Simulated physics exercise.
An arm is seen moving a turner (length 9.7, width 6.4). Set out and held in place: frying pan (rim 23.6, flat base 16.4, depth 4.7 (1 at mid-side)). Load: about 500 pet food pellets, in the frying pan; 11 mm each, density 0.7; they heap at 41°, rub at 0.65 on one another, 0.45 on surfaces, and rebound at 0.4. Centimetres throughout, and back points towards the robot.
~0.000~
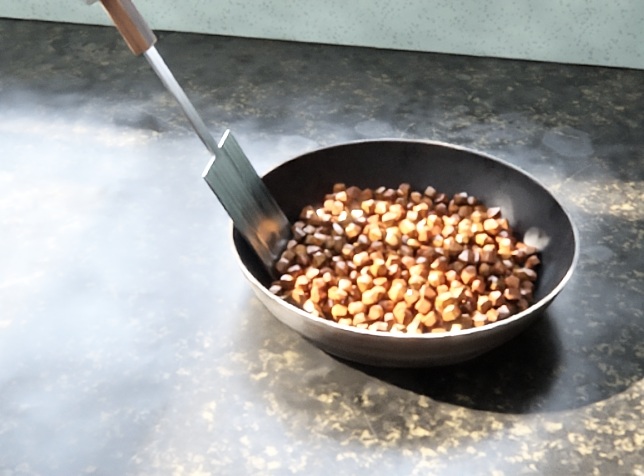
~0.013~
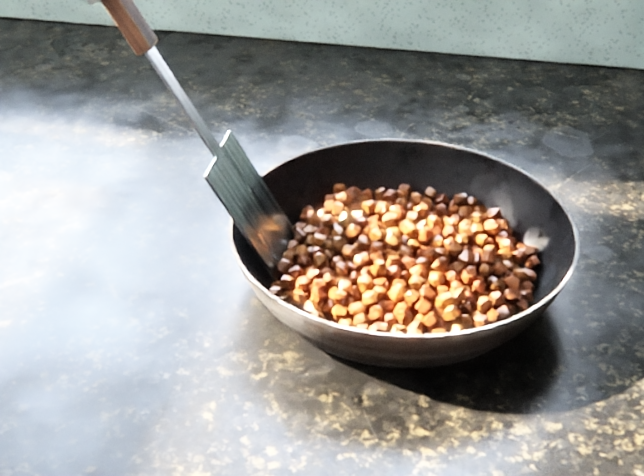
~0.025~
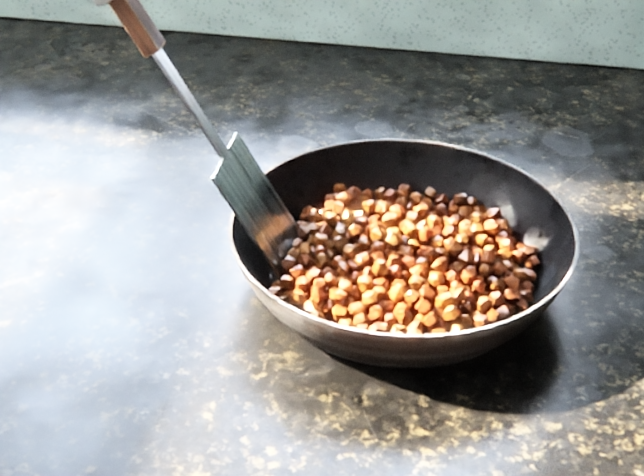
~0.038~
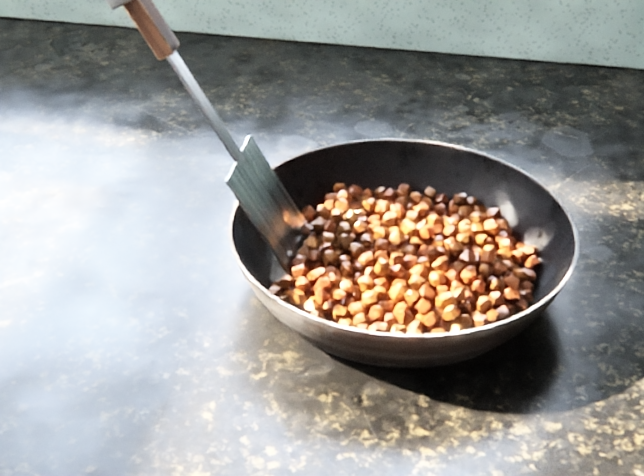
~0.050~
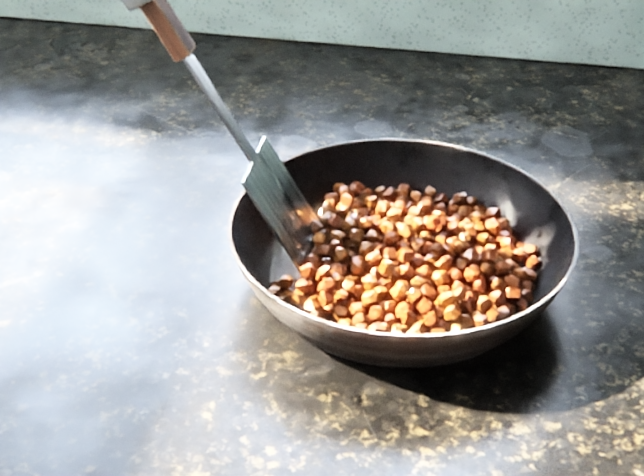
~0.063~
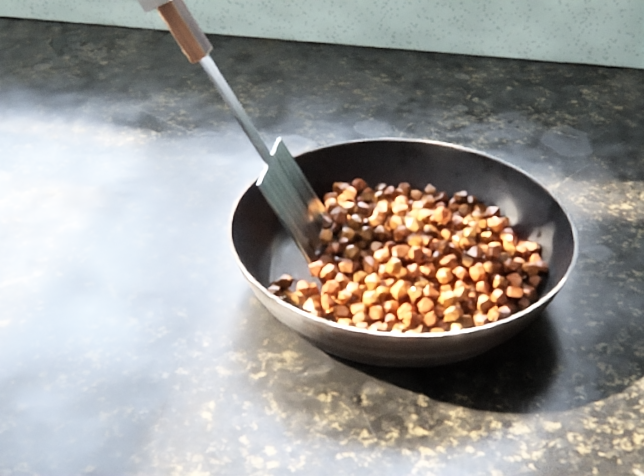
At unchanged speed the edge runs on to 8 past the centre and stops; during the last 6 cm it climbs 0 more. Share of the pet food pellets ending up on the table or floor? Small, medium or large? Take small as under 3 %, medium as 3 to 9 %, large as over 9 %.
Large, so over 9 %.
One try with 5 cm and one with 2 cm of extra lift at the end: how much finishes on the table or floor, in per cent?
I'd say close to 15 percent for the first and close to 20 percent for the second.
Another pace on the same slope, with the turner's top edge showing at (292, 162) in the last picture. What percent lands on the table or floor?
That share would be about 20 percent.
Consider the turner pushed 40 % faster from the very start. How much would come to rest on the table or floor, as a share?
It would be roughly 25 percent.
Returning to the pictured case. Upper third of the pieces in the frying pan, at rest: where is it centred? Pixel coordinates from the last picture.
(515, 256).
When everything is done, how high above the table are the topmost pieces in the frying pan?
It reaches roughly 6.0 cm.
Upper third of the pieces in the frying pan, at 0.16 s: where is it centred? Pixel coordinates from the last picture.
It is centred at about (485, 246).
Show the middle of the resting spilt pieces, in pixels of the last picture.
In the last view, it's around (632, 308).
By 0.11 s, sloping 60°, highest piece 7 above the table; 499 in the frying pan.
By 0.16 s, sloping 60°, highest piece 7 above the table; 499 in the frying pan.
By 0.38 s, sloping 60°, highest piece 7 above the table; 428 in the frying pan, 65 on the table or floor, 6 on the blade or in flight.
By 1.43 s, sloping 60°, highest piece 6 above the table; 428 in the frying pan, 71 on the table or floor.
Final count, 428 in the frying pan, 71 on the table or floor. That is 14 % on the table or floor.
